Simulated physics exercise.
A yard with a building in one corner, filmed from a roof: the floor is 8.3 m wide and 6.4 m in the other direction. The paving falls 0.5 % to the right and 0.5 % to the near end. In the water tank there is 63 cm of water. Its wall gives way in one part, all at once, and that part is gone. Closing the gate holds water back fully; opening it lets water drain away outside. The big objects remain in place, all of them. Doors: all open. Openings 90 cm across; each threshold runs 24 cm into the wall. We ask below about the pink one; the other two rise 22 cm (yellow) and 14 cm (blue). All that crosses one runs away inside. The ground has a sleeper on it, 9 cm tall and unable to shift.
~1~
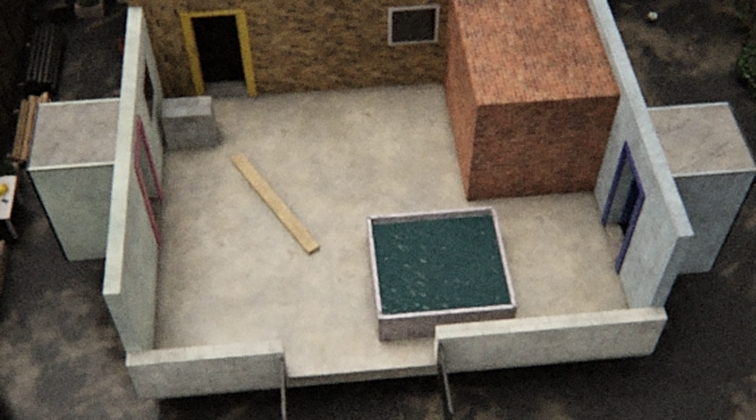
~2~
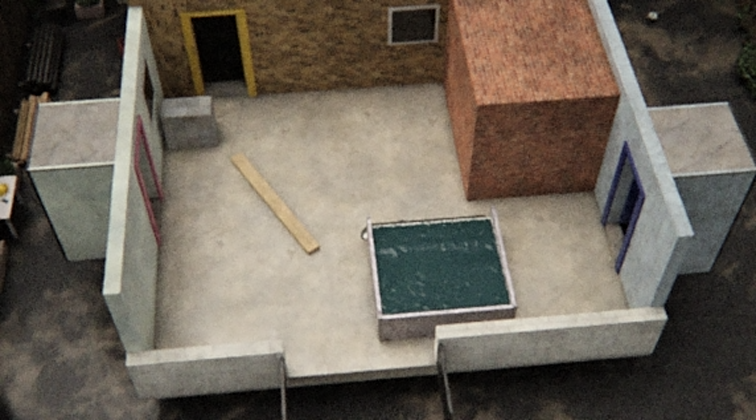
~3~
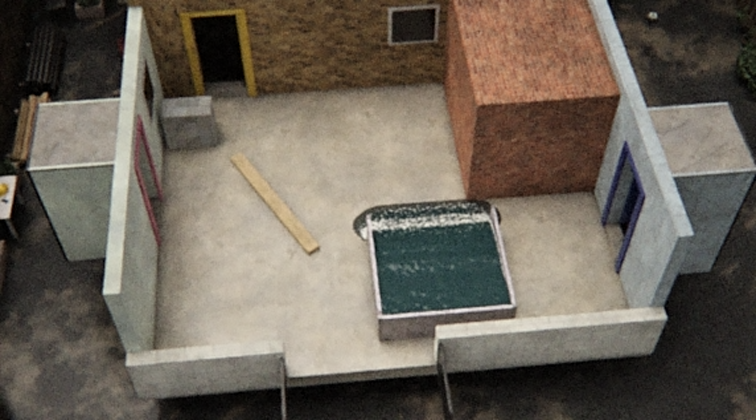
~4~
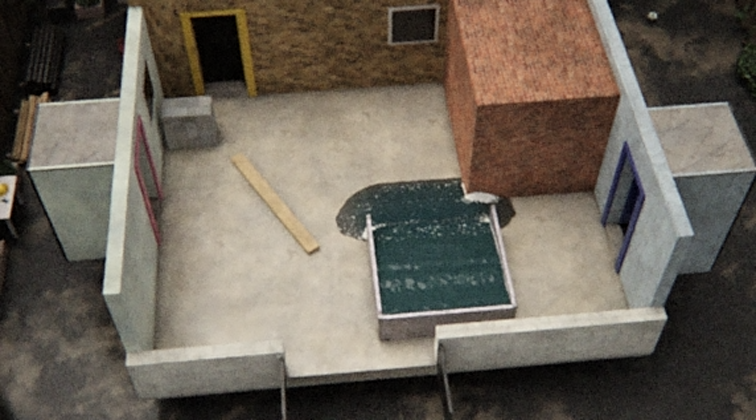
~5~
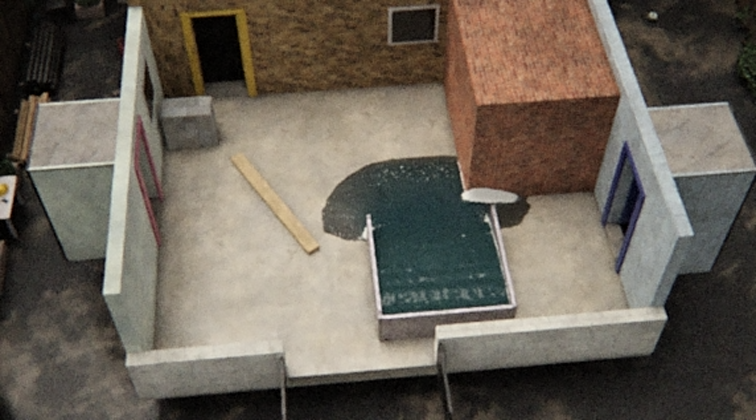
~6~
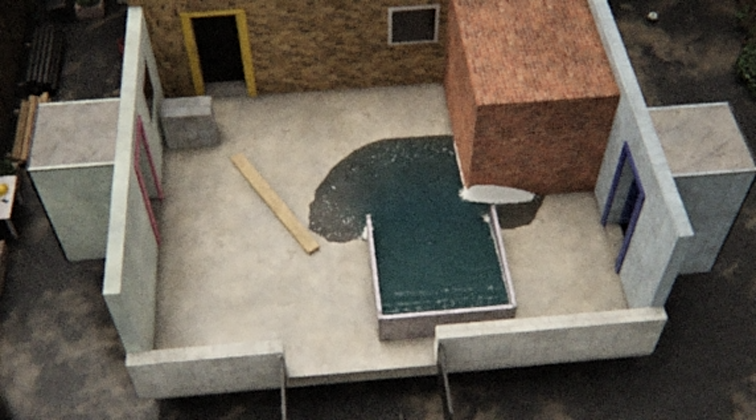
Dark green water bursts through the far side of a square tank in a walled yard, then spreads across the pale paving in a widening rounded pool, reaching the brick block and the wooden plank lying on the floor.
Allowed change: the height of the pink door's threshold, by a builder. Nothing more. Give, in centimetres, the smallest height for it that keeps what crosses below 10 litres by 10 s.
Close to 6 cm is just enough.
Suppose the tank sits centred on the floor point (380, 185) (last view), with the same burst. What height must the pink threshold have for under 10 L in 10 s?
It should be around 6.0 cm high.
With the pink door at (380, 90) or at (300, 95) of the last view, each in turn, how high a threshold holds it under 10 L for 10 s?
Around 30 and 17 cm respectively.
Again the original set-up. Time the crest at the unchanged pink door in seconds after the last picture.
Peak time: Around 4.5 s.
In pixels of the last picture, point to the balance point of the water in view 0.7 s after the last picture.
Roughly (429, 232).
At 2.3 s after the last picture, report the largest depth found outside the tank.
Up to some 33 centimetres, I'd say.
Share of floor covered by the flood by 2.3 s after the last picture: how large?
I'd say near 50 percent.
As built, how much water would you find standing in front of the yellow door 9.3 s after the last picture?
Depth: Near 5.5 cm.
Then, 0.7 s after the last picture water covers 35 % of the floor, deepest (37 cm) near (475, 205); it has not reached the pink door.
Then, 2.3 s after the last picture water covers 50 % of the floor, deepest (33 cm) near (425, 87); it has not reached the pink door.
Then, 9.3 s after the last picture water covers 95 % of the floor, deepest (13 cm) near (453, 192); 4 cm at the pink door, 0 litres in over its 15 cm threshold.
At the pink door as built, the water peaked near 11 cm, 4.5 s after the last picture.
With a threshold of 5 cm, 19 litres would have come in within the 10 s; with 7 cm, 6 litres. So under 10 litres takes about 6 cm.
